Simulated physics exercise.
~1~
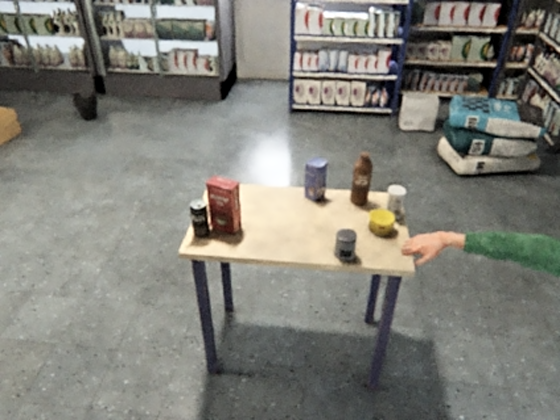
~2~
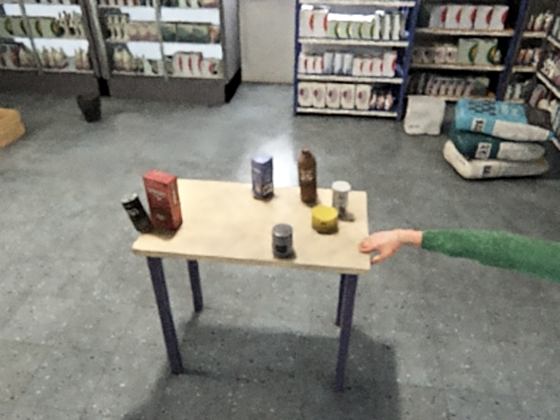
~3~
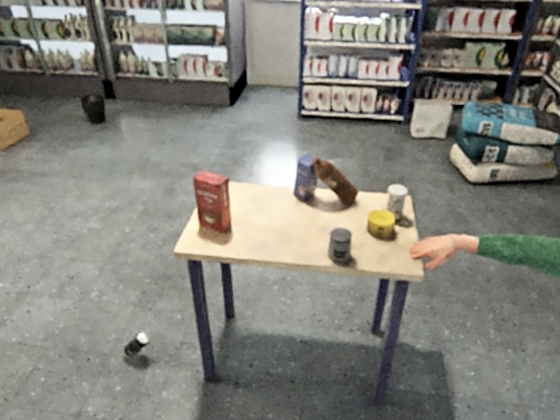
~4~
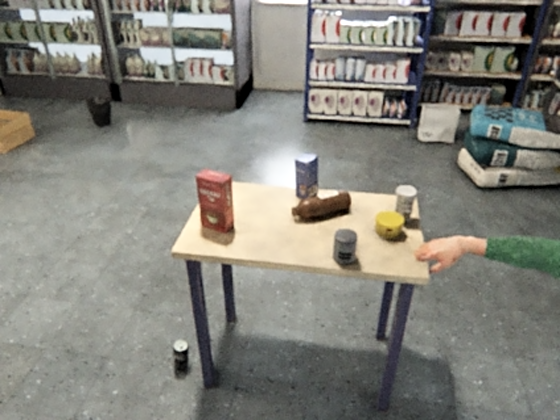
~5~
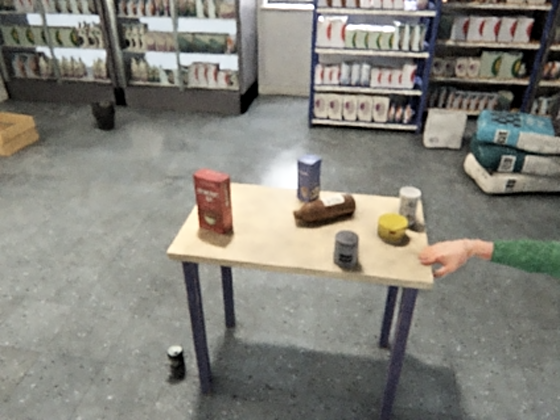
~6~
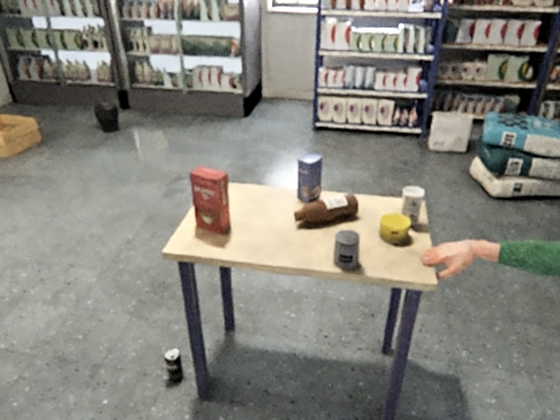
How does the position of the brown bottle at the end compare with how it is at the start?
At the start the brown bottle stands upright on the table, and at the end it is lying on its side on the tabletop.
